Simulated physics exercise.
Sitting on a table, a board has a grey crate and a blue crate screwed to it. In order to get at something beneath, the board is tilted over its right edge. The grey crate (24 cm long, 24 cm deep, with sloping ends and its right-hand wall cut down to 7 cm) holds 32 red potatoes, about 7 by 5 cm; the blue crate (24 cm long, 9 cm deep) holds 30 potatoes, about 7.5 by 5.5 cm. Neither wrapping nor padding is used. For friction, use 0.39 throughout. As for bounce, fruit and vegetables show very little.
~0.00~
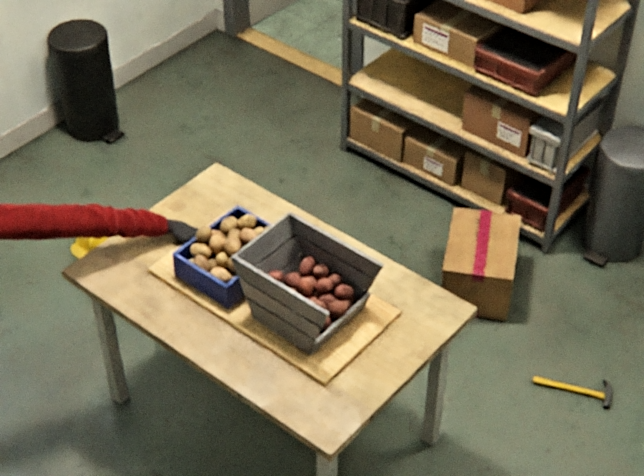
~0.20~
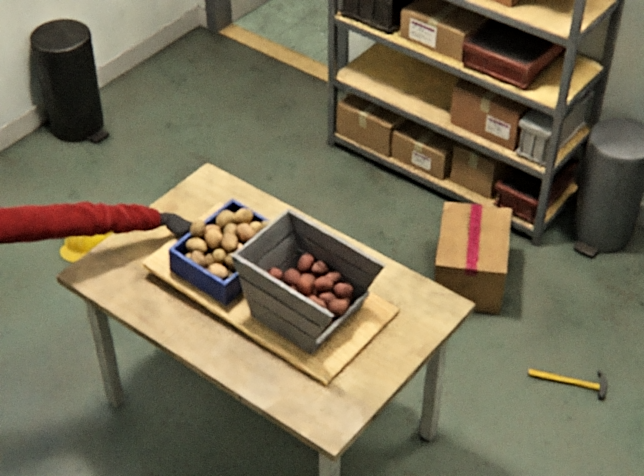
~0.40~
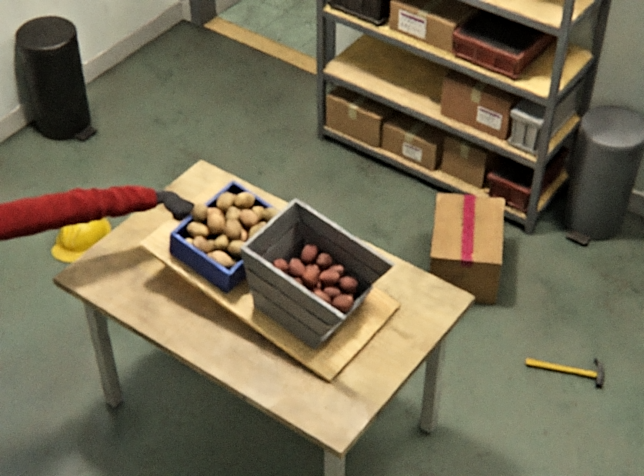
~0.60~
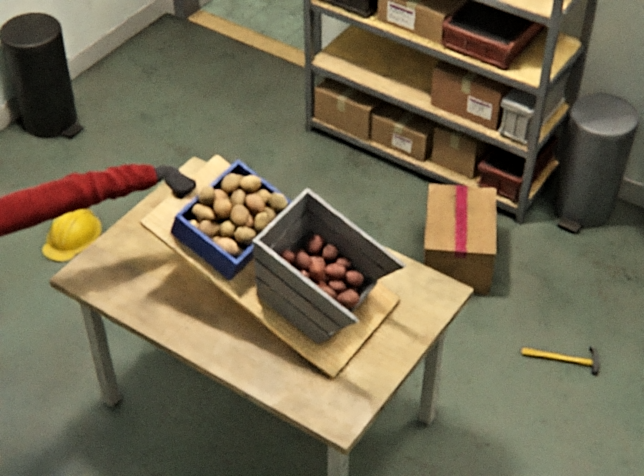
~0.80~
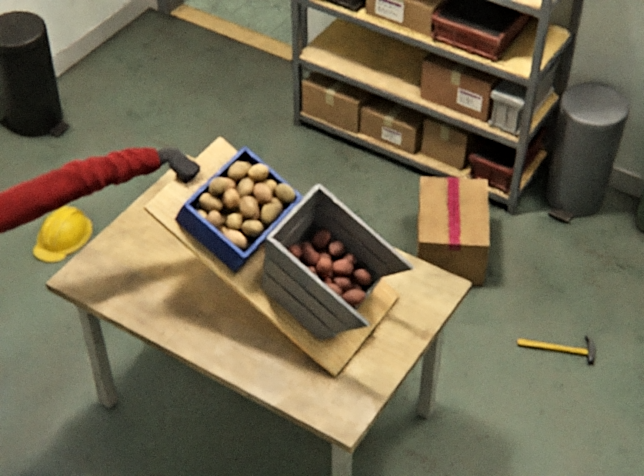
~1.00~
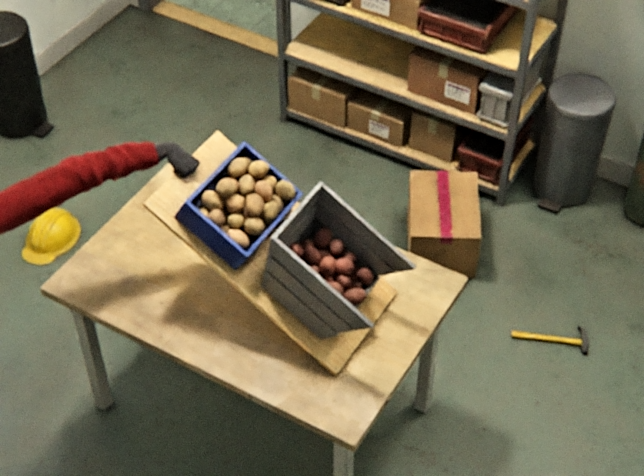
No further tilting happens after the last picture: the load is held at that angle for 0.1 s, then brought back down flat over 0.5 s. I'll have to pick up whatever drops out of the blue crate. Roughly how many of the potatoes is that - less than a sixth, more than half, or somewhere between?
You'll be picking up less than a sixth of them.
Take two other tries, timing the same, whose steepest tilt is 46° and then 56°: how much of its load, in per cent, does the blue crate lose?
It'd be 20 per cent the first time and 20 per cent the second time.
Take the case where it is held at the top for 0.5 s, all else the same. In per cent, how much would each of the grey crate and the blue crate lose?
Grey crate: 0%, blue crate: 0%.
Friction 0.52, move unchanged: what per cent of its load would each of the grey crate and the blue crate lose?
In that case grey crate 0, blue crate 0 per cent.
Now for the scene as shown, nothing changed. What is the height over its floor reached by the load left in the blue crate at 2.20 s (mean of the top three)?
I'd say some 13 cm high.
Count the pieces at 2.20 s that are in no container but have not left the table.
Some 0 pieces.
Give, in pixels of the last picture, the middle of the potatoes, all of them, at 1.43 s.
Centre approx. at (223, 236).
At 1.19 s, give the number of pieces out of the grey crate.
Estimate for the grey crate by then: Some 0 out.
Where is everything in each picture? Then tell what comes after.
In the first frame (each is followed by its nearest rim corner in this view; the camera moves round a little), blue crate, (225, 285); grey crate, (329, 314); 0° from level; none out.
In the second frame, blue crate, (223, 283); grey crate, (333, 316); 3° from level.
In the third frame, blue crate, (228, 272); grey crate, (345, 318); 11° from level.
In the fourth frame, blue crate, (235, 261); grey crate, (358, 321); 19° from level.
In the fifth frame, blue crate, (243, 255); grey crate, (370, 325); 27° from level.
In the sixth frame, blue crate, (246, 254); grey crate, (374, 326); 30° from level; none out.
After 1.19 s, tilt 27°; grey crate 32 in, 0 out and blue crate 30 in, 0 out.
After 1.43 s, tilt 8°; grey crate 32 in, 0 out and blue crate 29 in, 1 out.
After 1.77 s, tilt 0°; grey crate 32 in, 0 out and blue crate 29 in, 1 out.
Outcome (at 2.20 s), grey crate 32 in, 0 out and blue crate 29 in, 1 out. Asked share, 1 of 30, 3 per cent.
